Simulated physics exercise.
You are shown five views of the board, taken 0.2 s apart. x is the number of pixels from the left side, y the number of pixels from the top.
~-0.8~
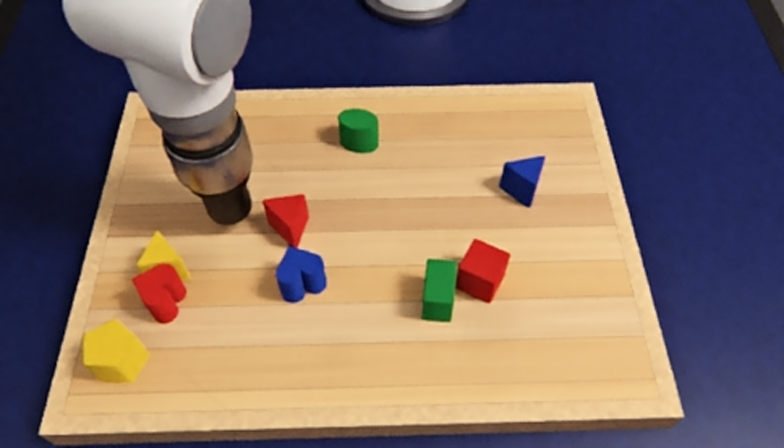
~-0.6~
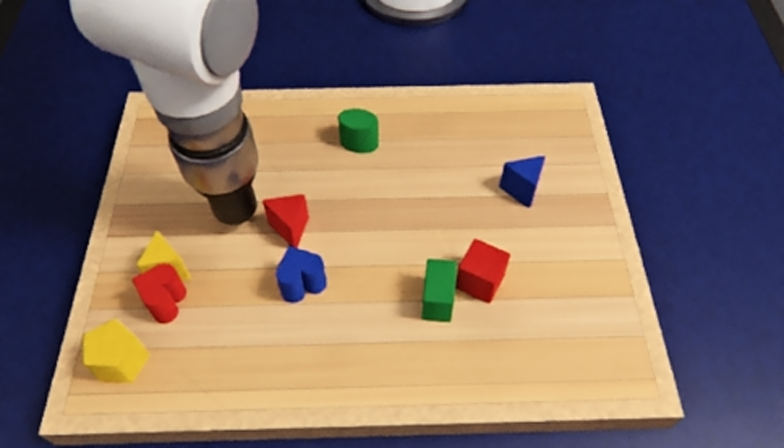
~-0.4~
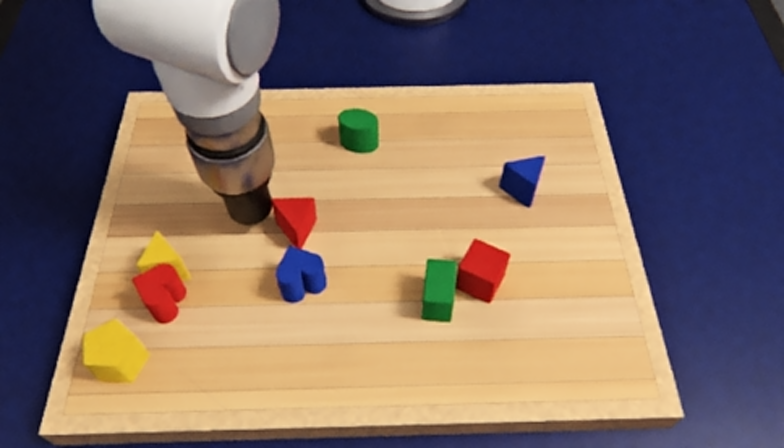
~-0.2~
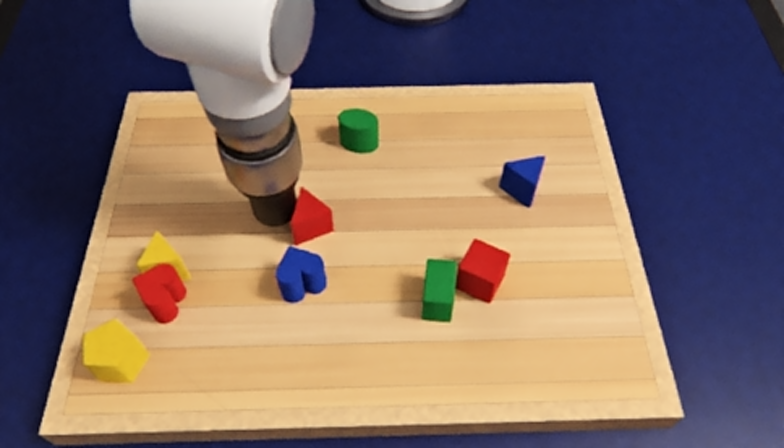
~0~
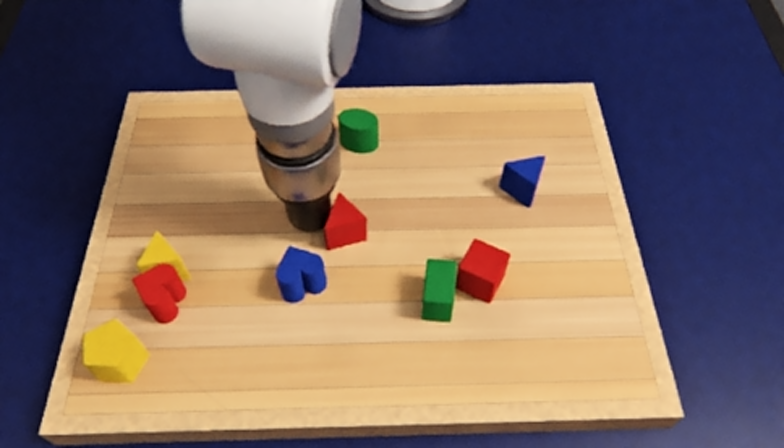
A white robot arm with a dark-tipped rod stands over a light wooden board on a blue surface, seen from above at an angle by a still camera. A red triangle lies near the rod, with yellow and red pieces at left, a blue heart below, green pieces and a red block beyond, and a blue triangle at right. The arm moves right, meets the red triangle and pushes it a short way right, turning it, while the other pieces stay still.
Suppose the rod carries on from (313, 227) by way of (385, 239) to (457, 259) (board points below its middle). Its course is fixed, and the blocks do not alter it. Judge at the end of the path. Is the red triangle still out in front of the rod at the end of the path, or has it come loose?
I think it holds its spot in front.
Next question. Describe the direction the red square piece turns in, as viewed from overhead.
The red square piece rotates clockwise.
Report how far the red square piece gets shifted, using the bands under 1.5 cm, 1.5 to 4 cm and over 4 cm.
The shift is from 1.5 to 4 cm.
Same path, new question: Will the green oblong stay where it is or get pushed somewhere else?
Right where it was.
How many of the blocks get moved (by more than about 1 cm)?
Most likely two.
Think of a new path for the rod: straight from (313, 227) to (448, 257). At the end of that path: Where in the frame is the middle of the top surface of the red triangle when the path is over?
Its top face will be centred at roughly (488, 237).
On the path given first. One third of the way, rod (360, 222); red triangle (395, 220).
Two thirds of the way, rod (410, 233); red triangle (446, 230).
At the end, rod (459, 247); red triangle (499, 236); green oblong still; red square piece (505, 266), turned 45° clockwise.
